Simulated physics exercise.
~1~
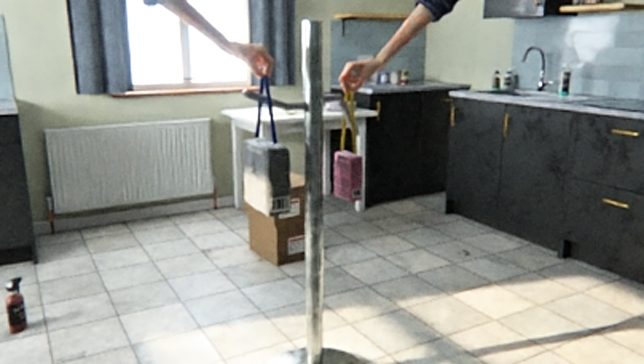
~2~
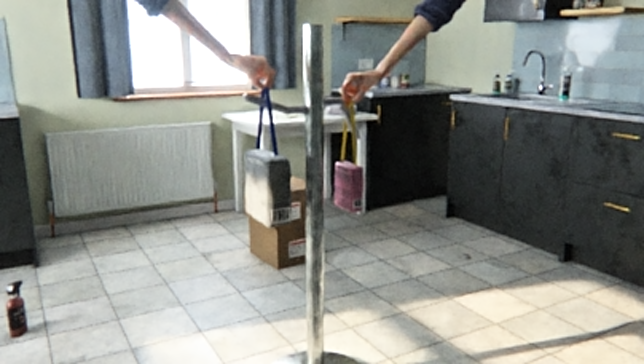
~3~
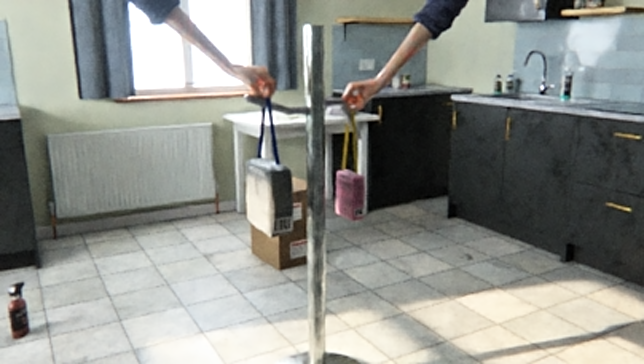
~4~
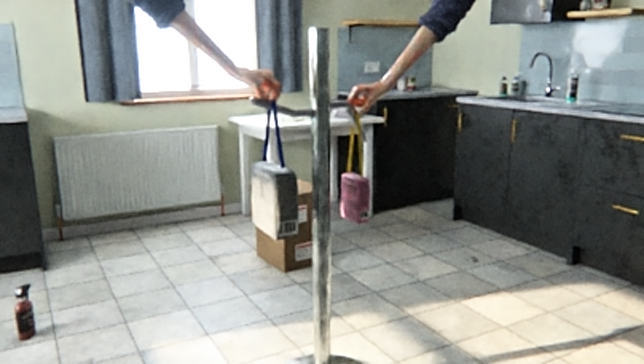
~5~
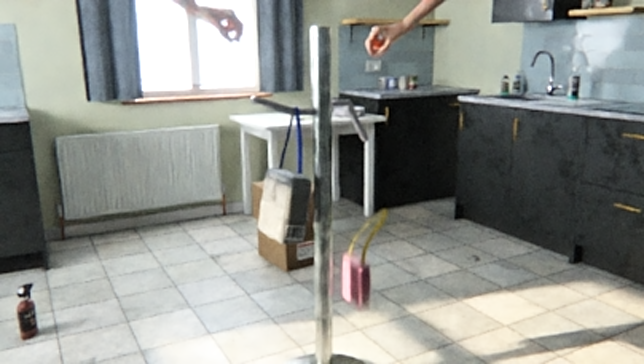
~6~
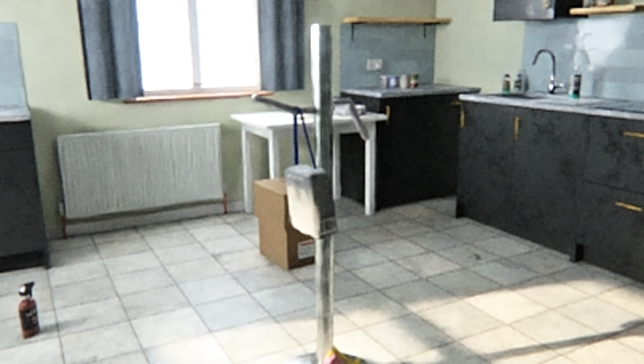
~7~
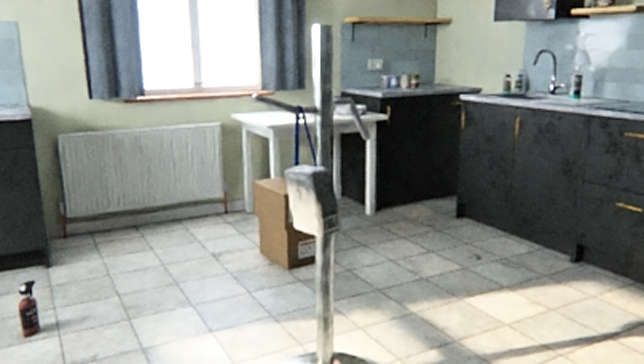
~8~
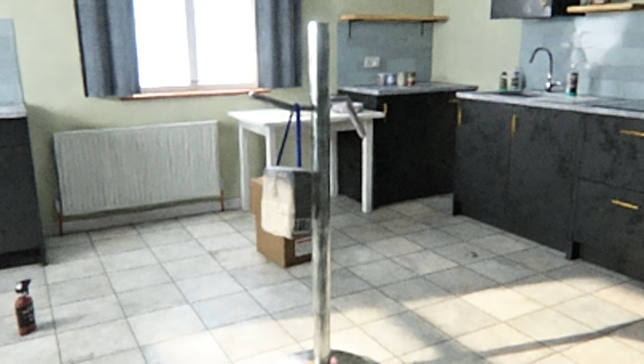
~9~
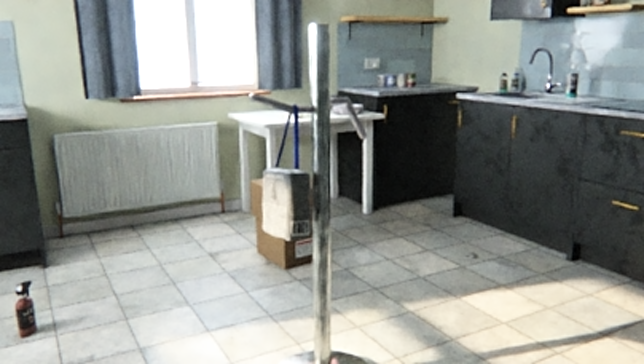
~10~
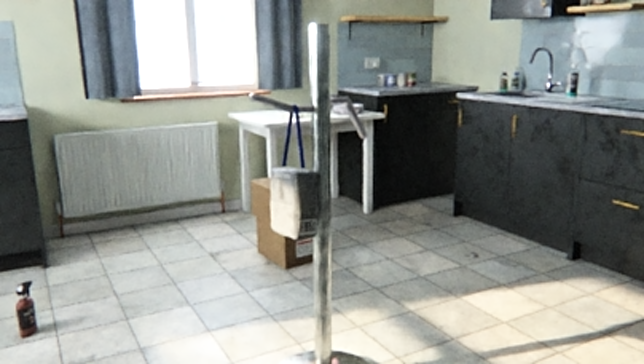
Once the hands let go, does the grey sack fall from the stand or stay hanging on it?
The grey sack stays hanging from its peg, swinging a little, while the pink pouch slips off and drops to the floor.
